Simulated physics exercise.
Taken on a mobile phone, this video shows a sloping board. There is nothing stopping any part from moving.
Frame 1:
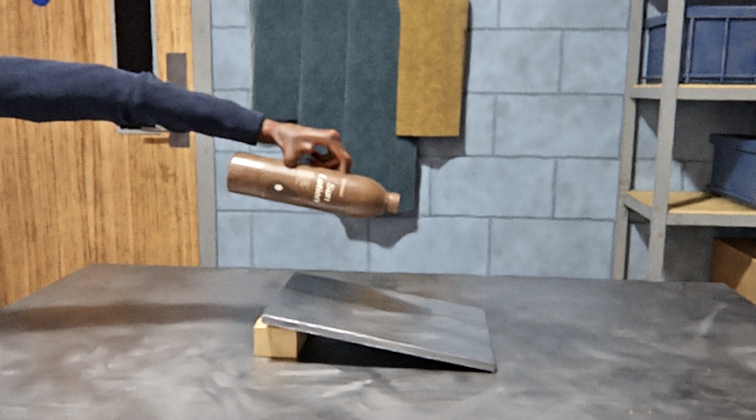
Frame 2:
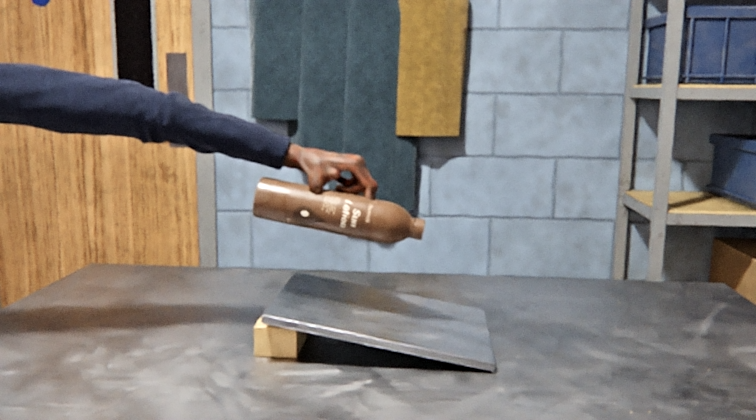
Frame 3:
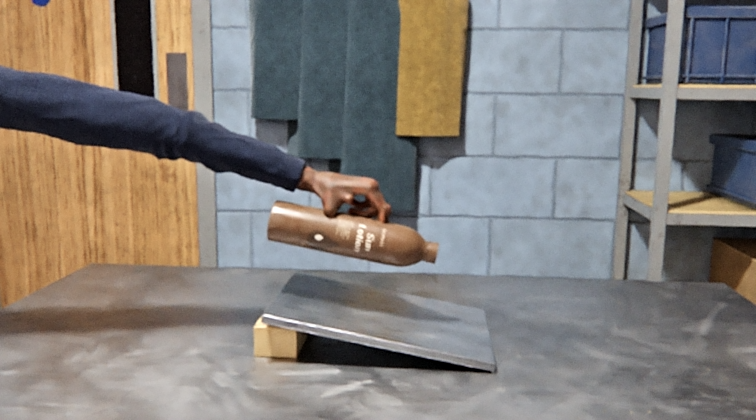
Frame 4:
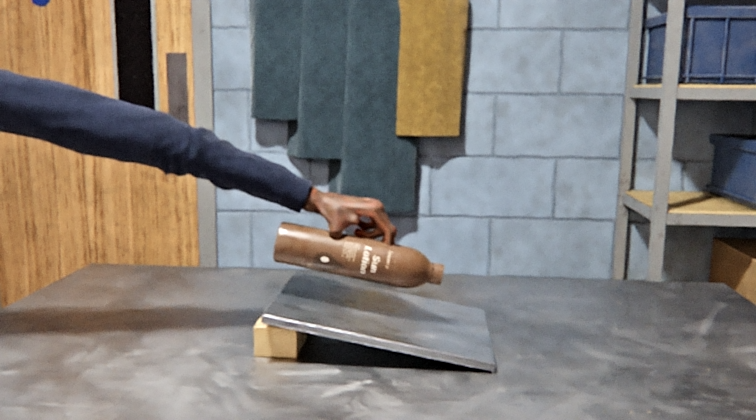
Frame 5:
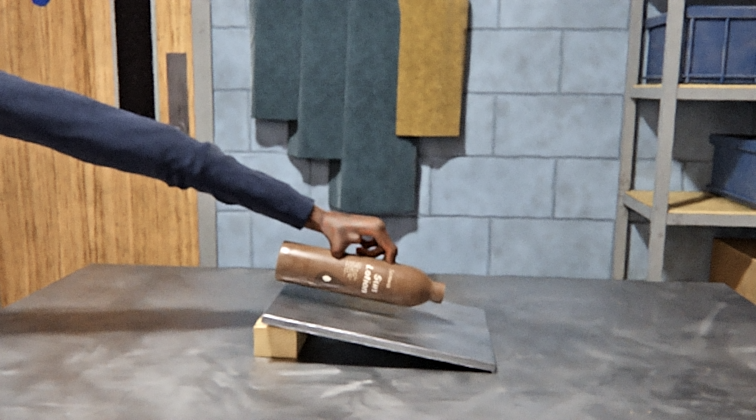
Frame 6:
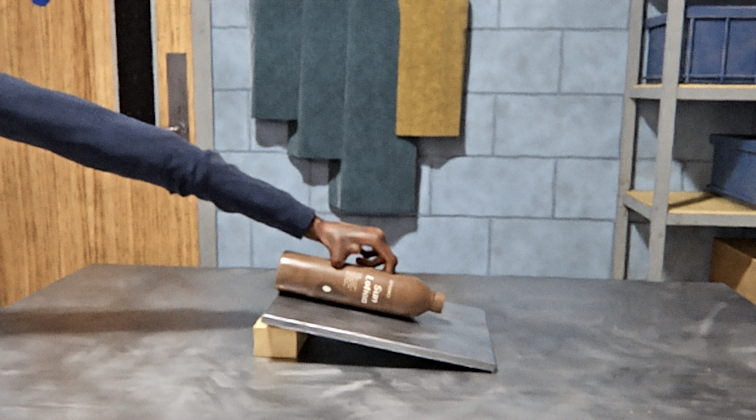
A hand in a dark blue sleeve lowering a brown bottle on its side onto a sloping board, still gripping it.
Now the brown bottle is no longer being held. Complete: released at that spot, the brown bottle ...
Released at that spot, the brown bottle stays still.
Then, 0.20 s on from there, no change.
Then, 0.50 s on from there, brown bottle resting near (361, 287).
In the end, it is unmoved. At the end, from the last picture's camera, brown bottle near (361, 287). The brown bottle keeps its place.
